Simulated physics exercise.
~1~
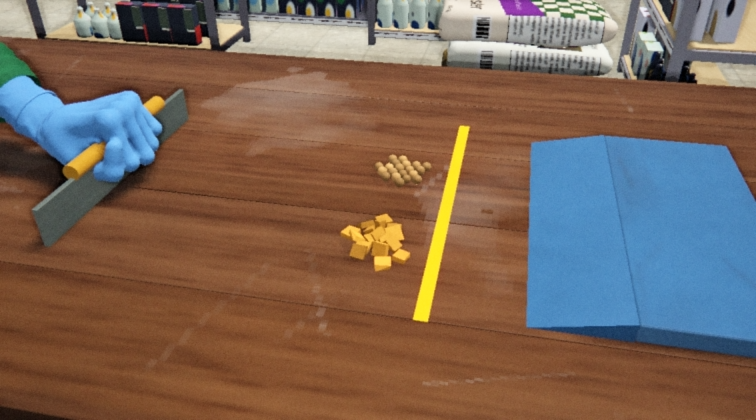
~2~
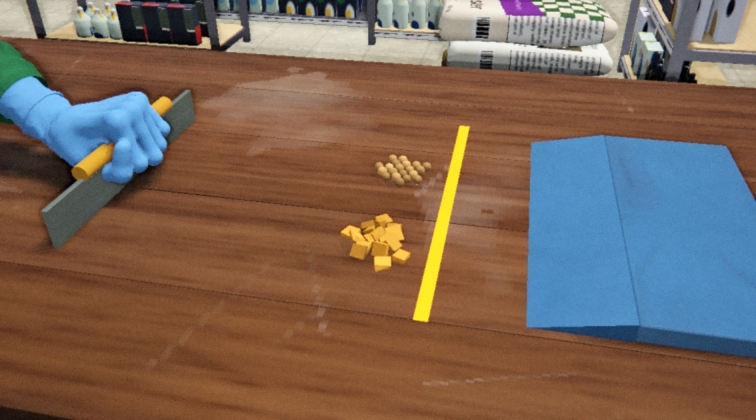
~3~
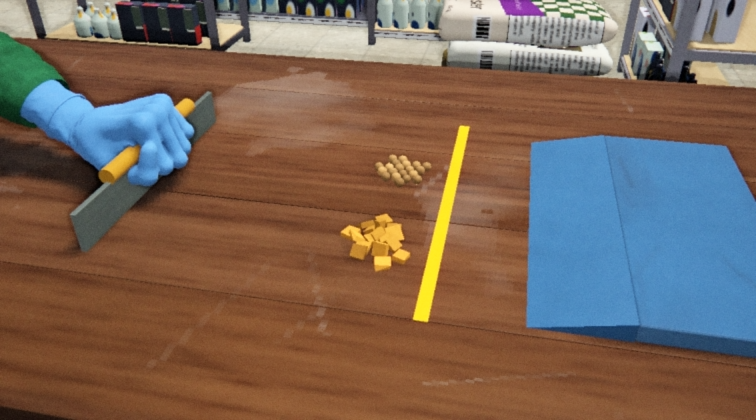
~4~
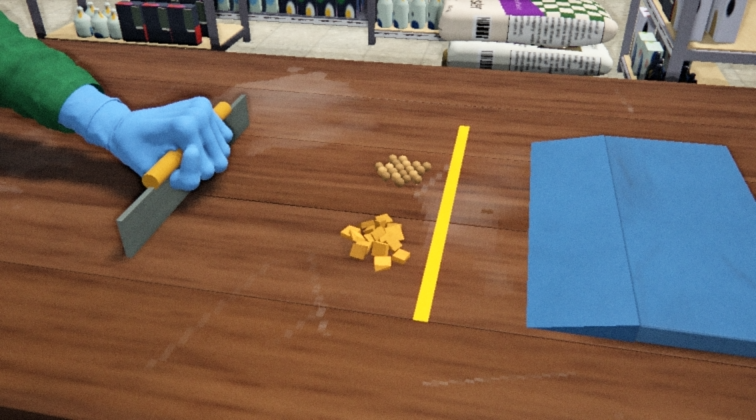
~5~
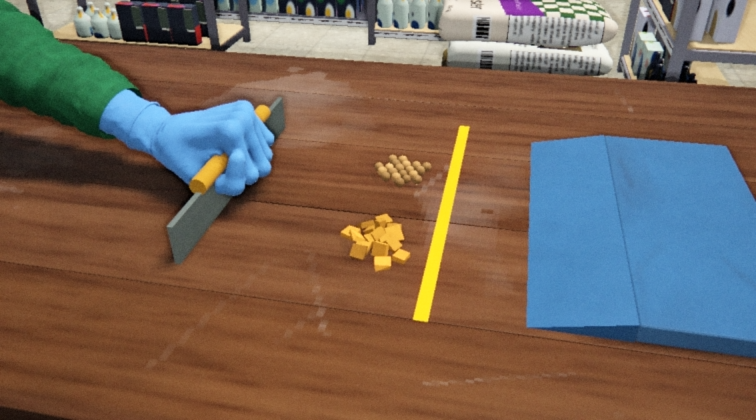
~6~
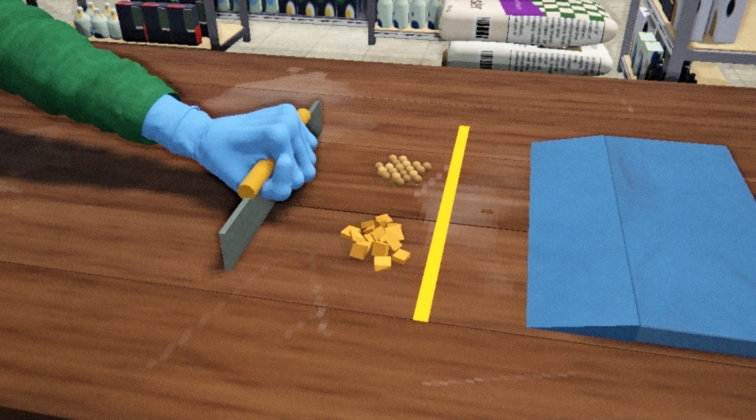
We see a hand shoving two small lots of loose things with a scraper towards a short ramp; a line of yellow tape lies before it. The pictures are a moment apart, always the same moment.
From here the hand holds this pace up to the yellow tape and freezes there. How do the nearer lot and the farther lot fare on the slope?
So the nearer lot can't make the climb, and the farther lot gets pieces to the top.
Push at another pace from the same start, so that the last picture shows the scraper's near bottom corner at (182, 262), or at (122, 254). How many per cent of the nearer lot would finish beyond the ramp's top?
Roughly 0 % and 0 %.
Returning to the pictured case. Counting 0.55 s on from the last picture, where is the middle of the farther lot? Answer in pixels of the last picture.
About (651, 185).
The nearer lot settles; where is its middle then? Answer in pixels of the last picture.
Its centre finishes near (533, 254).
Then, 0.13 s later than the last frame, scraper still moving, near (380, 165); nearer lot every one short of the ramp; farther lot every one short of the ramp.
Then, 0.27 s later than the last frame, scraper stopped at the yellow tape; nearer lot every one short of the ramp; farther lot roughly a quarter on the ramp, the larger part short of the ramp.
Then, 0.55 s later than the last frame, scraper stopped at the yellow tape; nearer lot roughly half on the ramp, roughly half short of the ramp; farther lot almost all past the top, about a tenth on the ramp.
When it is over, scraper stopped at the yellow tape; nearer lot not one past the top, roughly half on the ramp, roughly half short of the ramp; farther lot almost all past the top, about a tenth short of the ramp.
